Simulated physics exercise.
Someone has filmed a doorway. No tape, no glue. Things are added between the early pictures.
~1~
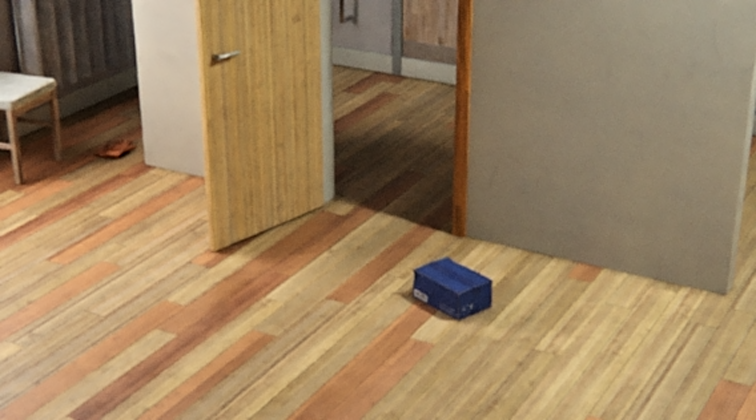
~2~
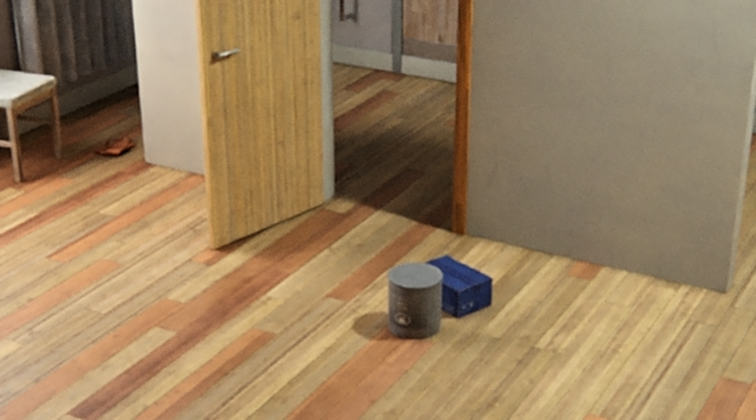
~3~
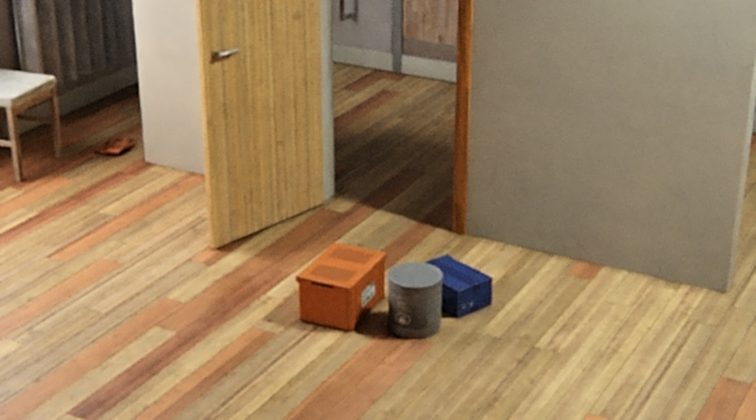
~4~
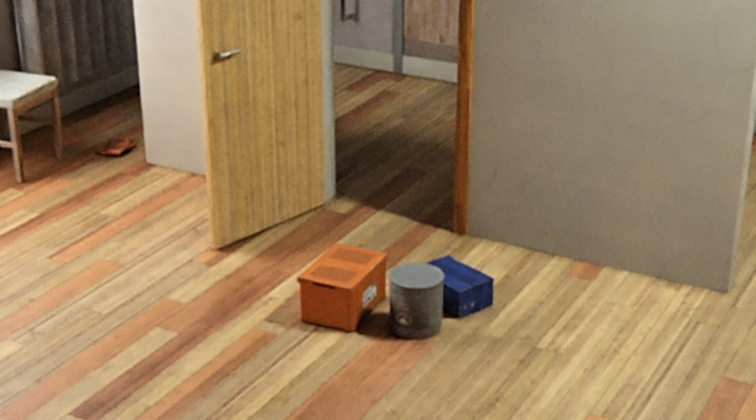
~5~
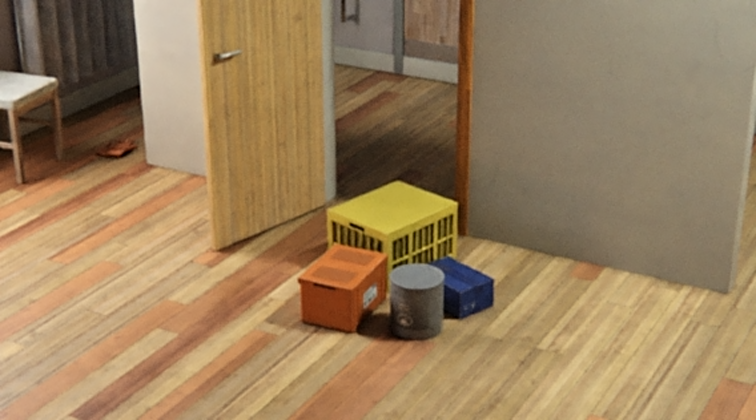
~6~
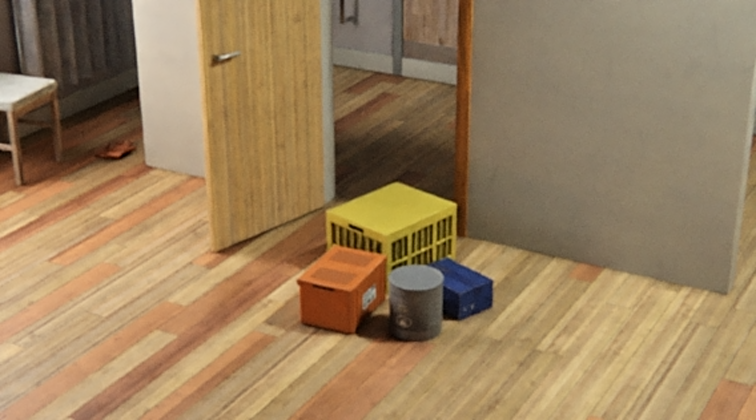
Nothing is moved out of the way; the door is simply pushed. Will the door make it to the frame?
Here the door stops short.
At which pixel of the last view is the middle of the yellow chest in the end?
Near (400, 236).
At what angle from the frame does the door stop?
About 55°.
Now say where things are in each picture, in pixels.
In the first picture, door wide open and still.
In the second picture, door wide open and still; grey pail (415, 301).
In the third picture, door wide open and still; blue box (452, 286); orange tote (342, 287).
In the fourth picture, door wide open and still; grey pail (416, 301); blue box (453, 286).
In the fifth picture, door wide open and still; orange tote (344, 288); grey pail (417, 302).
In the sixth picture, door wide open and still; yellow chest (392, 236); blue box (453, 288).
Then, 0.50 s after the last picture, open by 85°.
Then, 0.80 s after the last picture, open by 58°.
At rest, open by 55°; all 4 in place. Seen from the same camera at the end, yellow chest near (400, 236).
